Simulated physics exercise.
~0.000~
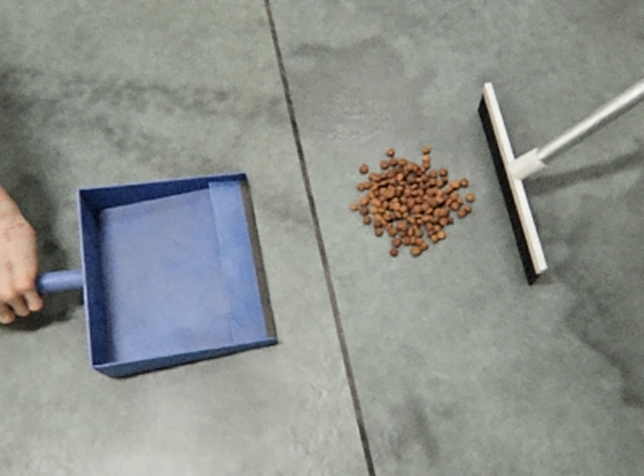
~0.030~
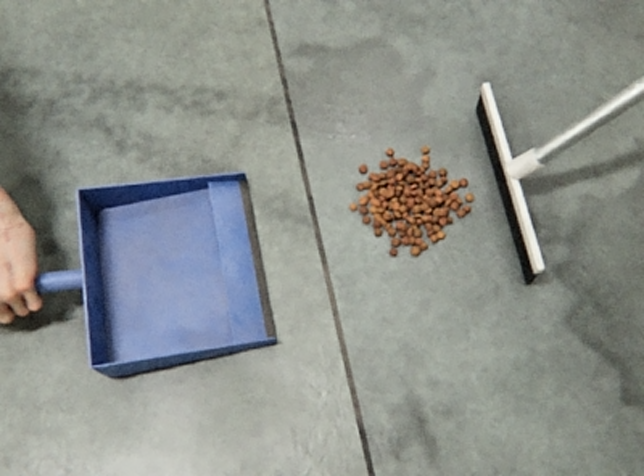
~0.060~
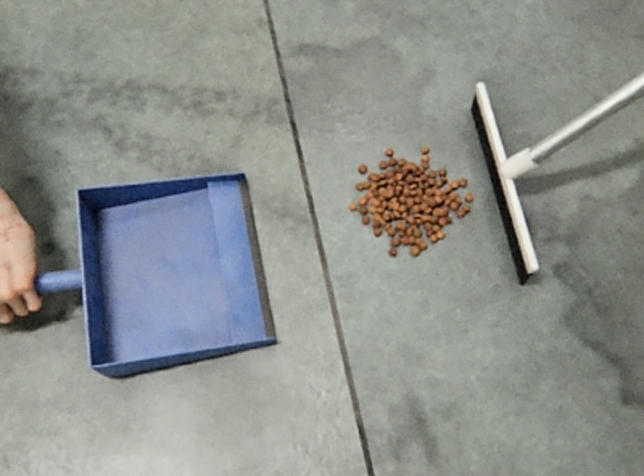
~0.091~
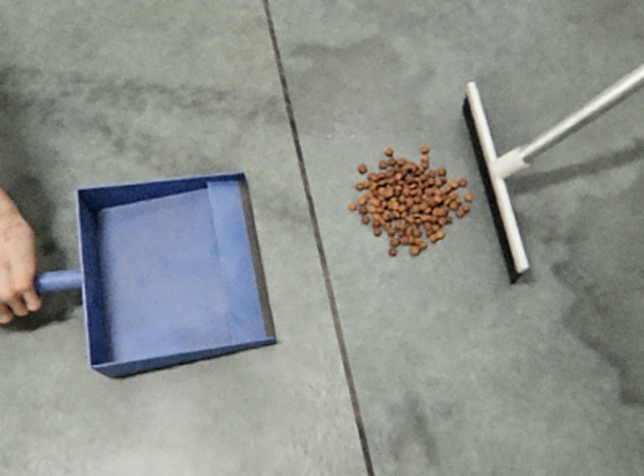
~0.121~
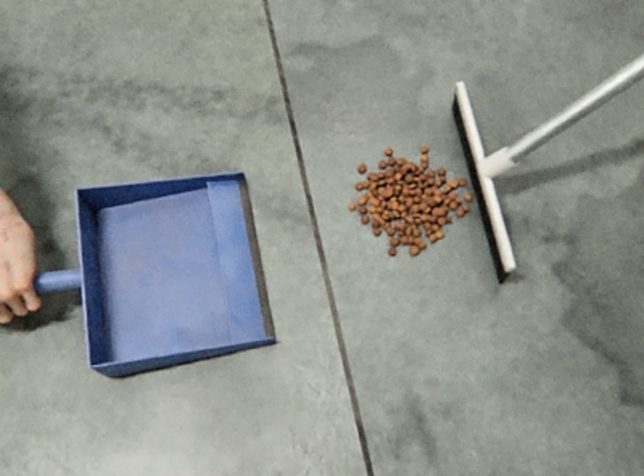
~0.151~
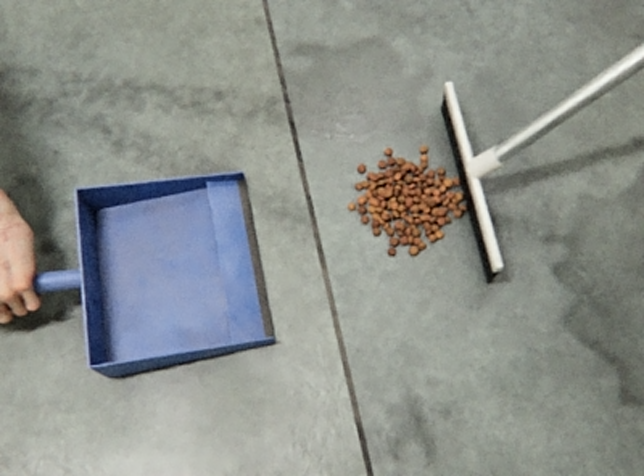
A grey, mottled concrete floor with a dark seam running down it is seen from above by a still camera. A hand at the left edge holds a blue dustpan motionless, while a loose pile of brown kibble sits right of the seam, near a white-backed, black-edged squeegee on a pale pole. The squeegee slides left, slowly then faster, and nudges the pile's nearest pieces.
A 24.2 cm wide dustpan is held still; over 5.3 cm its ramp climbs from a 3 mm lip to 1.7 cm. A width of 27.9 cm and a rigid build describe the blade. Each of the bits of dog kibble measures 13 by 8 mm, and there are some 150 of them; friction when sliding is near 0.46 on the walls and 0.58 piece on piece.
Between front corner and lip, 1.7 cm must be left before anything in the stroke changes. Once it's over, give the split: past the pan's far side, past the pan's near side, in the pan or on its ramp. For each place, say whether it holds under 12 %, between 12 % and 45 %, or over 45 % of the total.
My prediction: Past the pan's far side: Looks like an in-between amount will settle there, past the pan's near side: Looks like a thin scattering will settle there, in the pan or on its ramp: Looks like an in-between amount will settle there.
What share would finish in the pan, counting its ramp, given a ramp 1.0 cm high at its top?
45 %.
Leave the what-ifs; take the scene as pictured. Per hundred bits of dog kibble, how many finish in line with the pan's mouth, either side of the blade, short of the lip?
Roughly 30 percent.
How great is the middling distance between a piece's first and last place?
Around 24 centimetres.
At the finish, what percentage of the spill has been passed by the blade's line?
My guess is close to 5 per cent.
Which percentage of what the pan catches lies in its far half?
Some 90 per cent.
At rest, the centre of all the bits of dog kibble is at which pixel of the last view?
Somewhere around (244, 202) in the final frame.
Then, at 0.43 s, middle of the blade 16 cm from the lip; 0 % over the lip, far side 10 %, near side 0 %.
After 0.61 s, middle of the blade 7 cm from the lip; 0 % over the lip, far side 20 %, near side 0 %.
Then, at 0.91 s, middle of the blade 2 cm from the lip; 40 % over the lip, far side 30 %, near side 0 %.
At rest (1.3 s), far side 30 %, near side 0 %, pan 40 %, in front of the lip or behind the blade 30 %.
